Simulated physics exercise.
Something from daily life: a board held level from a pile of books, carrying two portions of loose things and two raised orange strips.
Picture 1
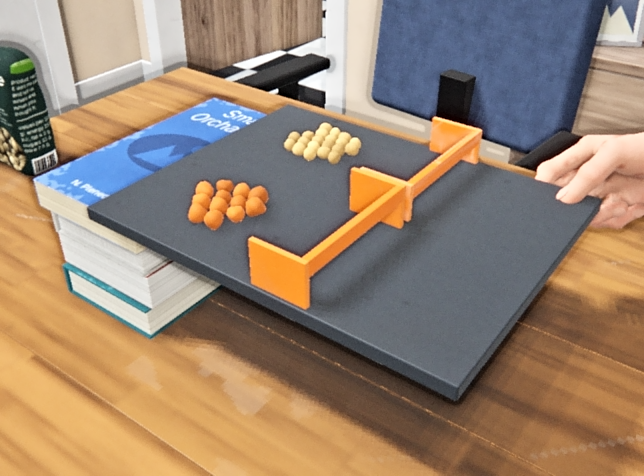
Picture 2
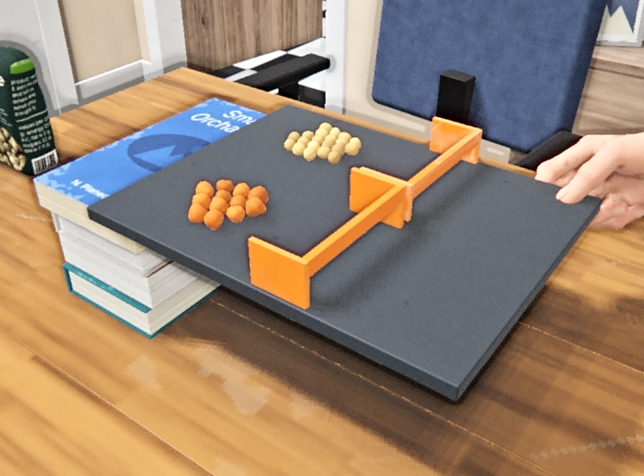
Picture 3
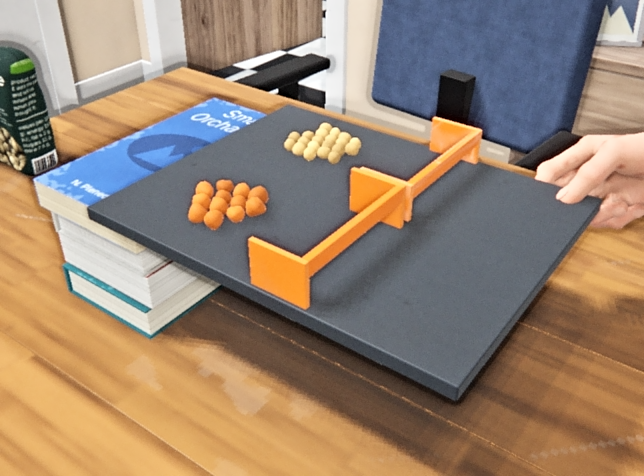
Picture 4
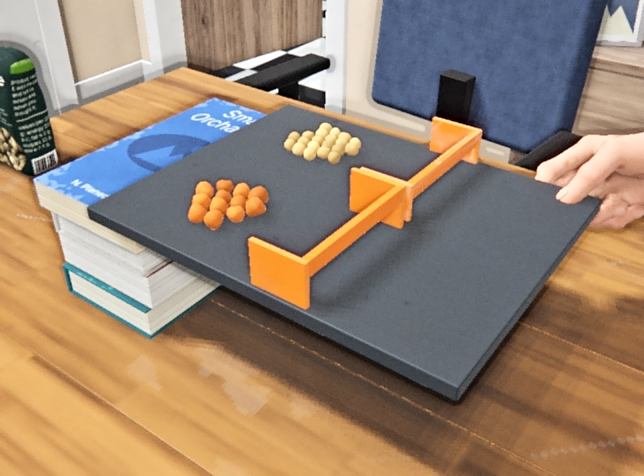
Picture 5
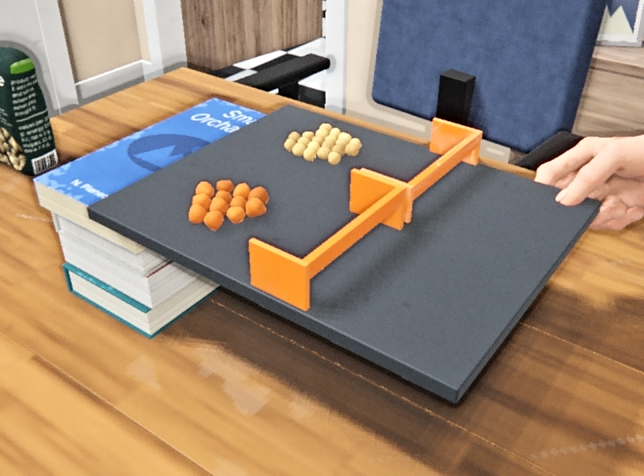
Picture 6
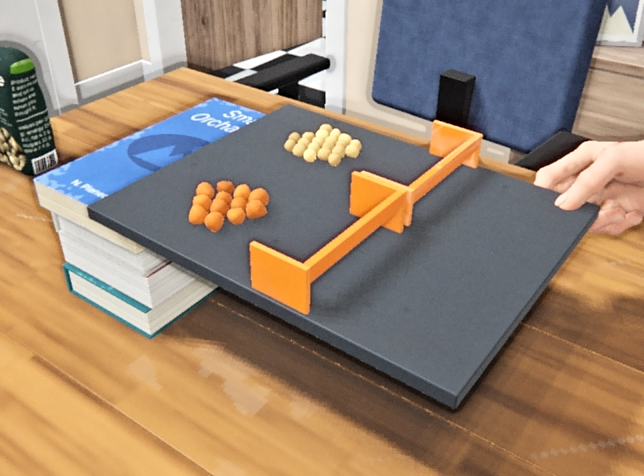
At the start, a hand at the right holds a dark board level, its other end resting on a stack of books, with orange and pale yellow clusters of small pieces beside orange strips. The board stays nearly still, then the held end dips very slightly, while both clusters remain in place.
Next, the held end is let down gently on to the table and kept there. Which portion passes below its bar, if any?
I'd say the nearer portion makes it past. Farther portion, meanwhile: It makes it past.
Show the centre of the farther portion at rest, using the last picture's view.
Its middle ends up near (633, 400).
Then, 0.71 s later than the last frame, board sloping at 14°; nearer portion where it was; farther portion where it was.
Then, 1.34 s later than the last frame, board sloping at 25°; nearer portion every one past its gate; farther portion every one past its gate.
Then, 1.88 s later than the last frame, board resting at 26°; nearer portion every one past its gate; farther portion every one past its gate.
When it is over, board resting at 26°; nearer portion every one past its gate; farther portion every one past its gate.
